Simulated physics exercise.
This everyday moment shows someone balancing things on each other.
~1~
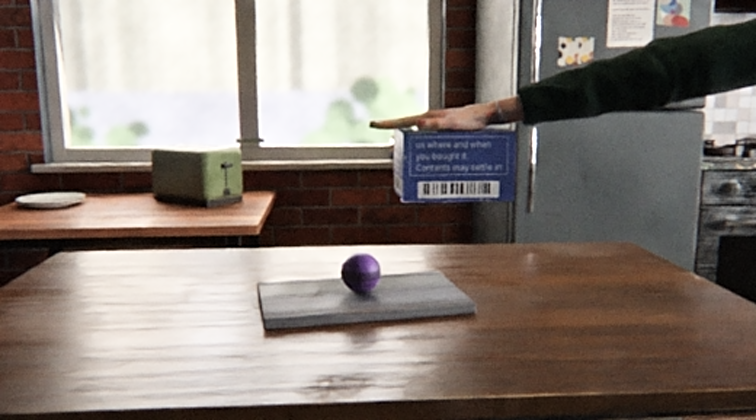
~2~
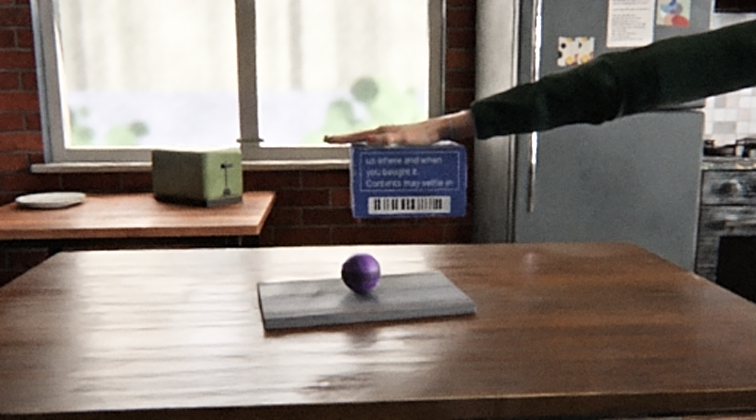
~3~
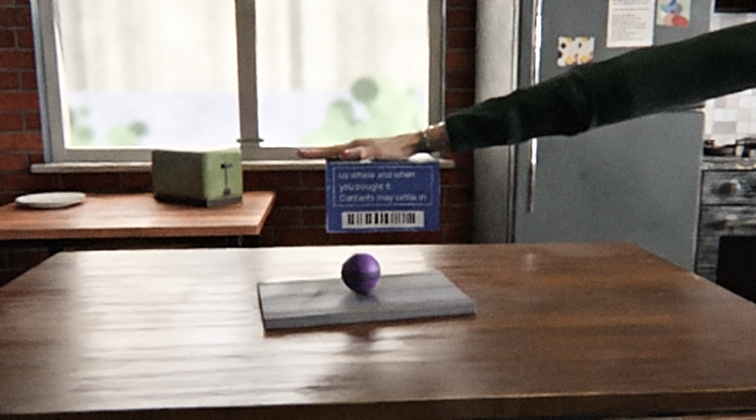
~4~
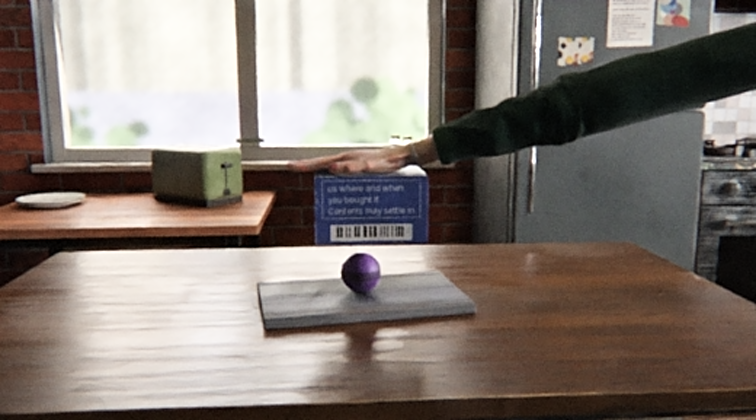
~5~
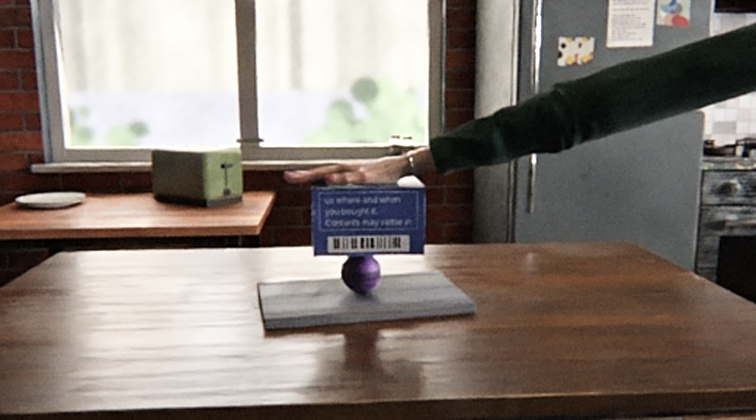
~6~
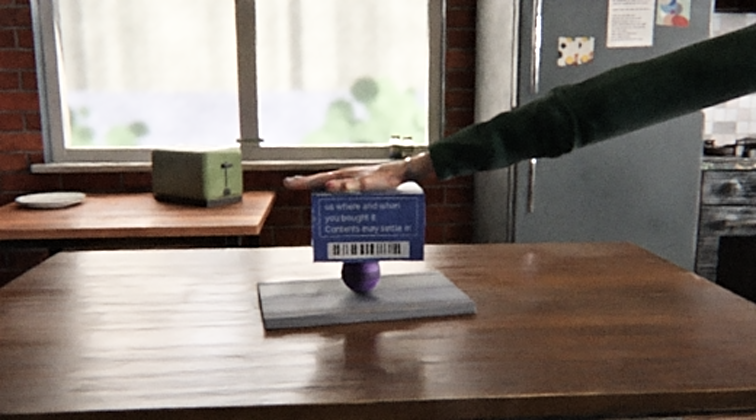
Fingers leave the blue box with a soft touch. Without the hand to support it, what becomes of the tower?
Watch - something tips or drops.
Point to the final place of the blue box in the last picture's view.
Roughly at pixel (372, 243).
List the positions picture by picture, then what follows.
In the first frame, still above its spot; blue box (451, 163); purple ball (361, 272).
In the second frame, still above its spot; blue box (404, 177); purple ball (361, 272).
In the third frame, still above its spot; blue box (379, 191); purple ball (361, 272).
In the fourth frame, still above its spot; blue box (369, 203); purple ball (361, 272).
In the fifth frame, still above its spot; blue box (366, 214); purple ball (361, 272).
In the sixth frame, in place under the hand; blue box (366, 220); purple ball (361, 272).
Then, 0.50 s later than the last frame, blue box tilted by 49° near (397, 232).
Then, 1.00 s later than the last frame, blue box now fallen; purple ball moved about its own width.
When it is over, fallen, blue box; moved from the start, purple ball; grey board as before. End places, in pixels of the last picture, blue box near (372, 243). The pile comes apart.
